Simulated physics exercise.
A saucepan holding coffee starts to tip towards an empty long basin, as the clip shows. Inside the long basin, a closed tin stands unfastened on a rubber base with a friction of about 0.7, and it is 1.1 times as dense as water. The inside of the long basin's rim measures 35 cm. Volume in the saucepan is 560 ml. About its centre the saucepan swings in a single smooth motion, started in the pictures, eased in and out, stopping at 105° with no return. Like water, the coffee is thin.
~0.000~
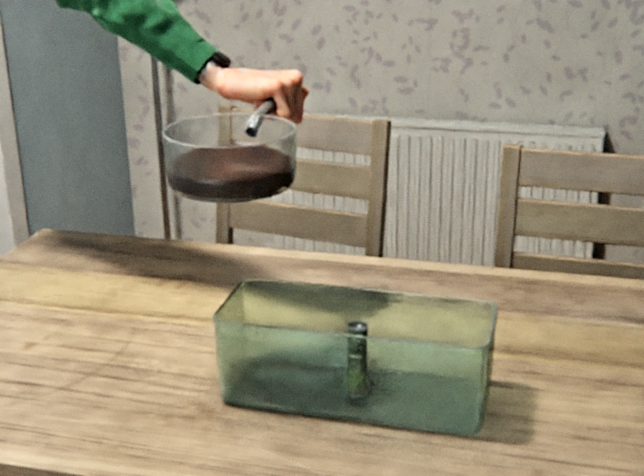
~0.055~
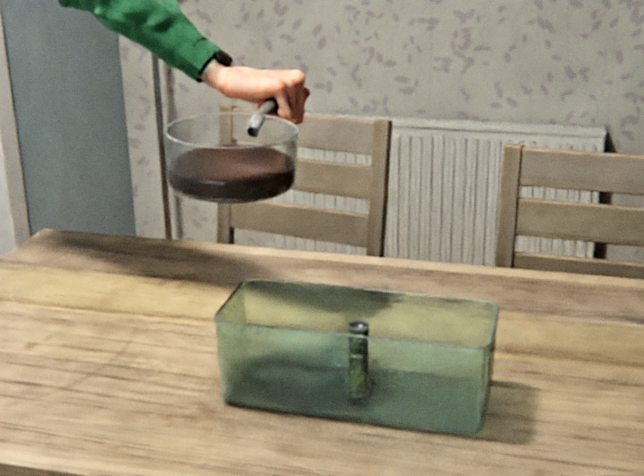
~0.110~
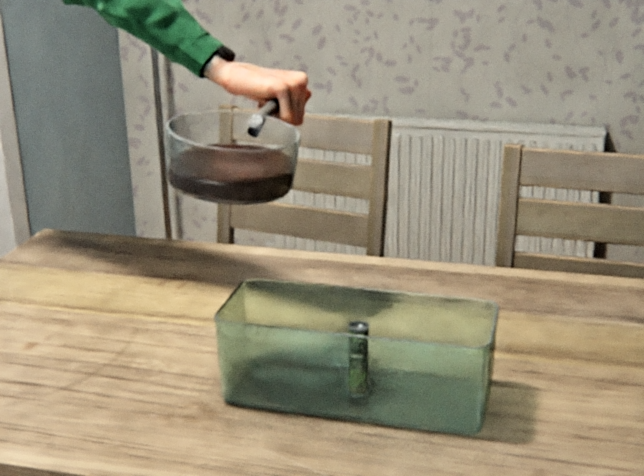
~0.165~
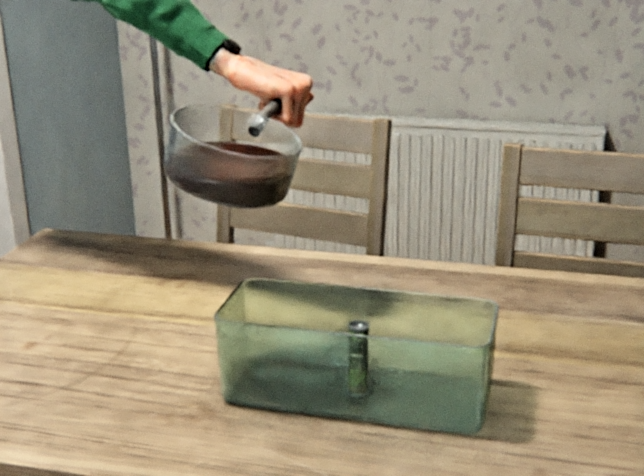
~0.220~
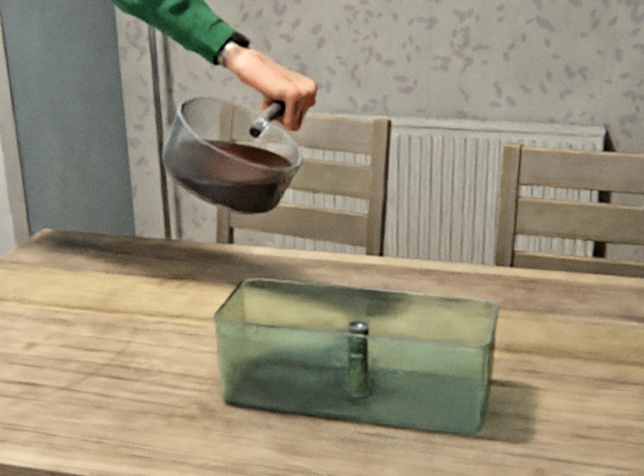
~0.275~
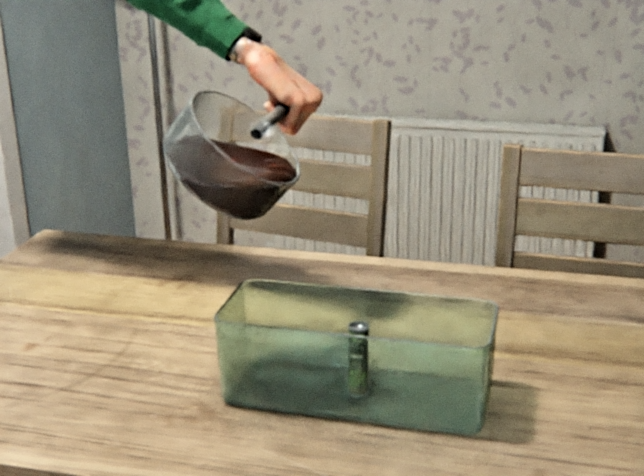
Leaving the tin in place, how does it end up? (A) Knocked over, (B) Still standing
Knocked over.
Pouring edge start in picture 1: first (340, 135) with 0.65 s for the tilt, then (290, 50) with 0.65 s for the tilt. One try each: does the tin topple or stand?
Try 1: Still standing; try 2: Tipped over.
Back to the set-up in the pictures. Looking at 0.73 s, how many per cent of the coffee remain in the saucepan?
About 7 per cent.
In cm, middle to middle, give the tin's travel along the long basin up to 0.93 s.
The tin is about 7 cm from where it started.
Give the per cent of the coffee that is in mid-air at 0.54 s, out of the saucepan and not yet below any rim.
Roughly 58 percent.
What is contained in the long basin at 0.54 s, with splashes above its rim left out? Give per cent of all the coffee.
I reckon close to 20 percent of it.
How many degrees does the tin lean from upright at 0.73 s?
The tilt is near 15°.
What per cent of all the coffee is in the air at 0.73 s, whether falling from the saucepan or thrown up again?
I'd say some 10 per cent is in the air.
After 0.54 s the tilt is 97° and 22 per cent is still to pour; the tin stands where it began.
After 0.73 s the tilt is 105° and 7 per cent is still to pour; the tin leans 13°.
After 0.93 s the tilt is 105° and 0 per cent is still to pour; the tin lies on its side.
After 1.15 s the tilt is 105° and 0 per cent is still to pour; the tin lies on its side.
In the end the tin lies on its side.
